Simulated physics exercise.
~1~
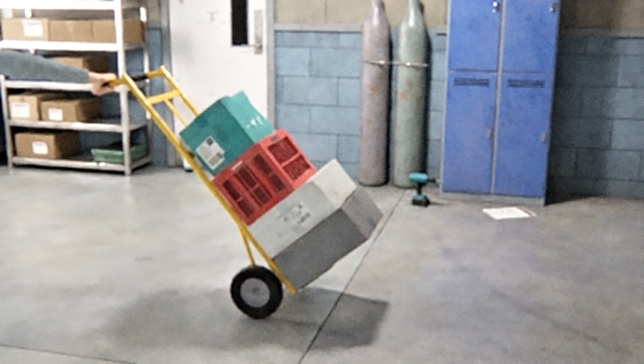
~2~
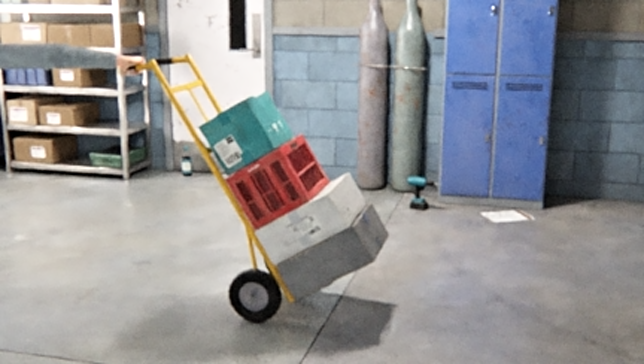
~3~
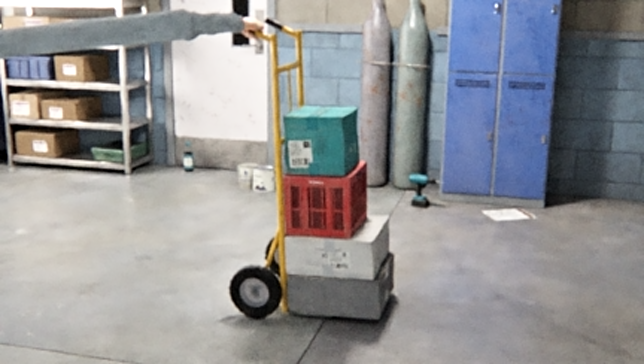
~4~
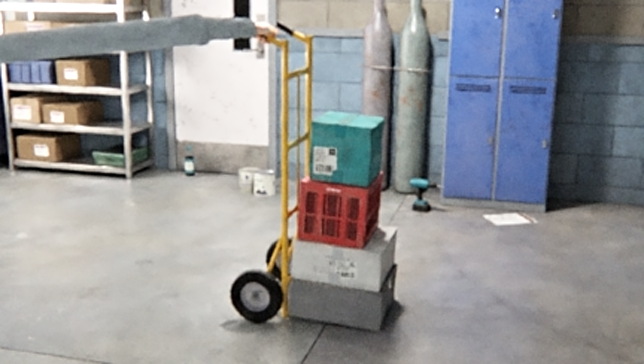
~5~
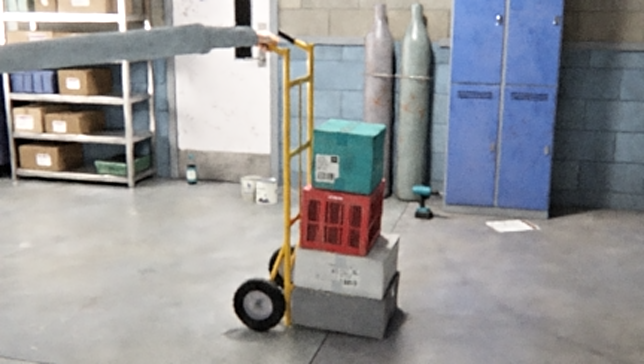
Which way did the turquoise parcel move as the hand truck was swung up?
The turquoise parcel moved to the right.
In a workshop with blue lockers and gas cylinders, an arm in a grey sleeve swung a tilted yellow hand truck upright, and its stack of two boxes, a red crate and a turquoise parcel shifted slightly but stayed standing on it.
